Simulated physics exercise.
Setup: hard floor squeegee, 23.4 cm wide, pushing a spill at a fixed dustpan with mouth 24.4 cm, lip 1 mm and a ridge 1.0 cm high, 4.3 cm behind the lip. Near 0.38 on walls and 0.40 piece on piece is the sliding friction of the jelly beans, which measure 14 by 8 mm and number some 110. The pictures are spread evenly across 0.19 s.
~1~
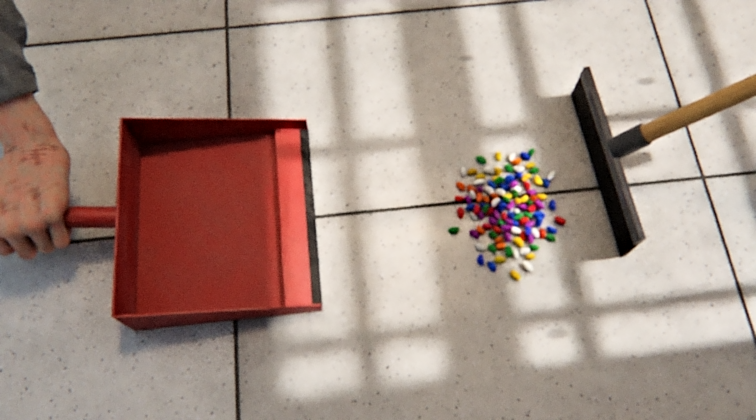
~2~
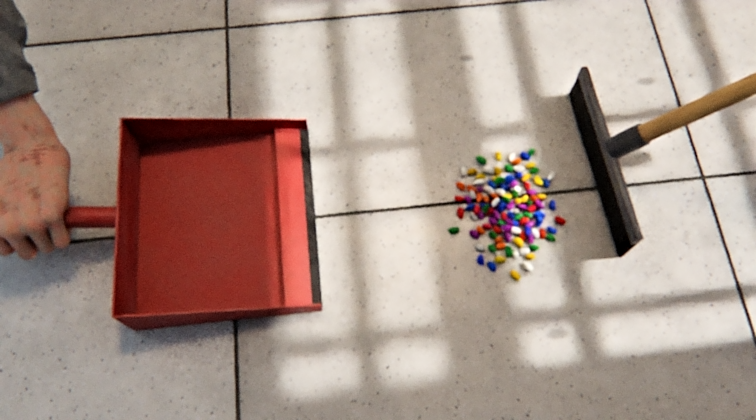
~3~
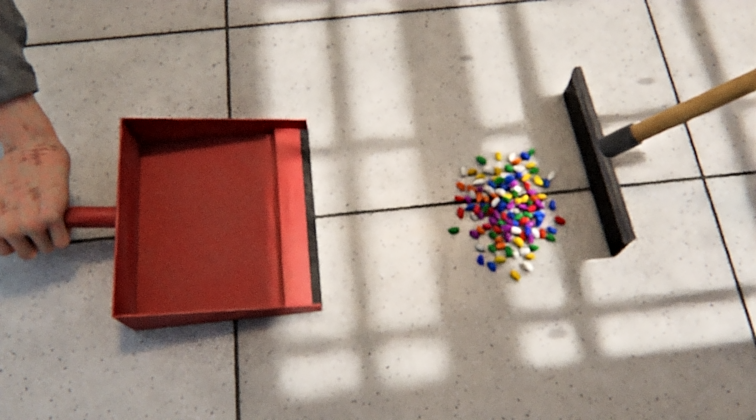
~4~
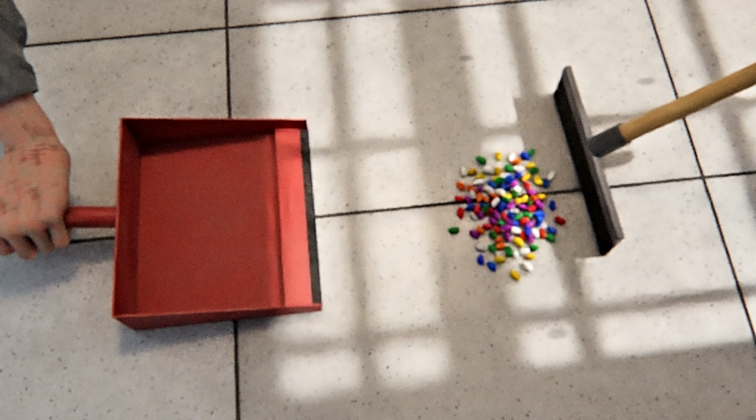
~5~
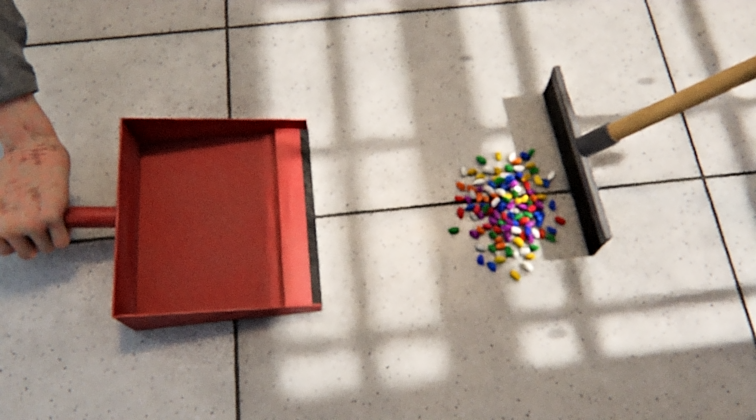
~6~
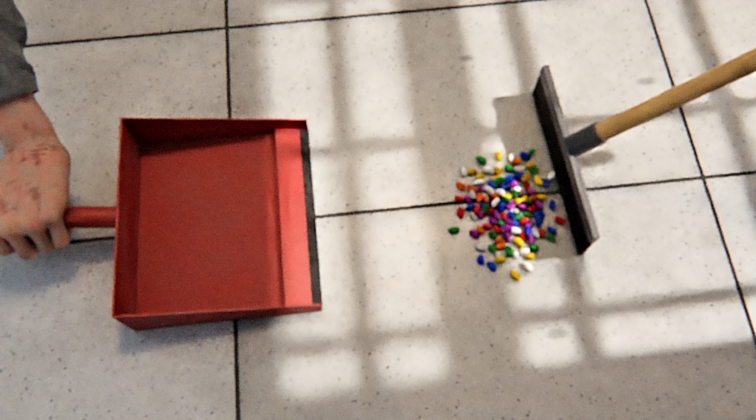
Black-bladed floor squeegee sliding slowly left to the edge of a colourful pile of small pieces while a hand holds a red dustpan still.
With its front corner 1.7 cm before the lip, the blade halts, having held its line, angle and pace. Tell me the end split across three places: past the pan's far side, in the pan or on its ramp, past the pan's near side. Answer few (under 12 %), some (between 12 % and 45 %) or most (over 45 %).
Far side: Few, pan: Some, near side: Few.
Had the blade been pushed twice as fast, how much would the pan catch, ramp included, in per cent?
Then some 35 in a hundred.
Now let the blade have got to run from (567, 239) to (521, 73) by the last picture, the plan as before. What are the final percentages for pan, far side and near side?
Per cent by place - pan 35, far side 0, near side 5.
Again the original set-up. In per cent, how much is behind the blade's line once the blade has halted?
Roughly 25 in a hundred.
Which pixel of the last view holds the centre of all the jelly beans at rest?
Somewhere around (321, 213) in the final frame.
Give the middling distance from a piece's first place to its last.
It works out to roughly 24 cm.
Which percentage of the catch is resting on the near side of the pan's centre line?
Something like 20 per cent of the catch.
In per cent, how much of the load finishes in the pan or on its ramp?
About 25 per cent.
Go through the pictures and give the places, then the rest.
In the first picture, blade from (638, 240) to (585, 74), moved 0.0 cm, 0 of the pieces shifted so far; middle of the pieces at (511, 206); pan at (211, 225).
In the second picture, blade from (636, 239) to (583, 74), moved 0.3 cm, 0 of the pieces shifted so far; middle of the pieces at (511, 206).
In the third picture, blade from (629, 239) to (576, 74), moved 1.1 cm, 0 of the pieces shifted so far; middle of the pieces at (511, 206).
In the fourth picture, blade from (617, 239) to (566, 74), moved 2.4 cm, 0 of the pieces shifted so far; middle of the pieces at (511, 206).
In the fifth picture, blade from (605, 238) to (555, 73), moved 3.8 cm, 0 of the pieces shifted so far; middle of the pieces at (511, 206).
In the sixth picture, blade from (593, 238) to (544, 73), moved 5.2 cm, 0 of the pieces shifted so far; middle of the pieces at (511, 206); pan at (211, 225).
Then, 0.40 s after the last picture, middle of the blade 17 cm from the lip; 0 % over the lip, far side 0 %, near side 0 %.
Then, 0.66 s after the last picture, middle of the blade 8 cm from the lip; 0 % over the lip, far side 0 %, near side 5 %.
Then, 1.02 s after the last picture, middle of the blade 2 cm from the lip; 25 % over the lip, far side 0 %, near side 5 %.
In the end, far side 0 %, pan 25 %, near side 5 %, in front of the lip or behind the blade 65 %.
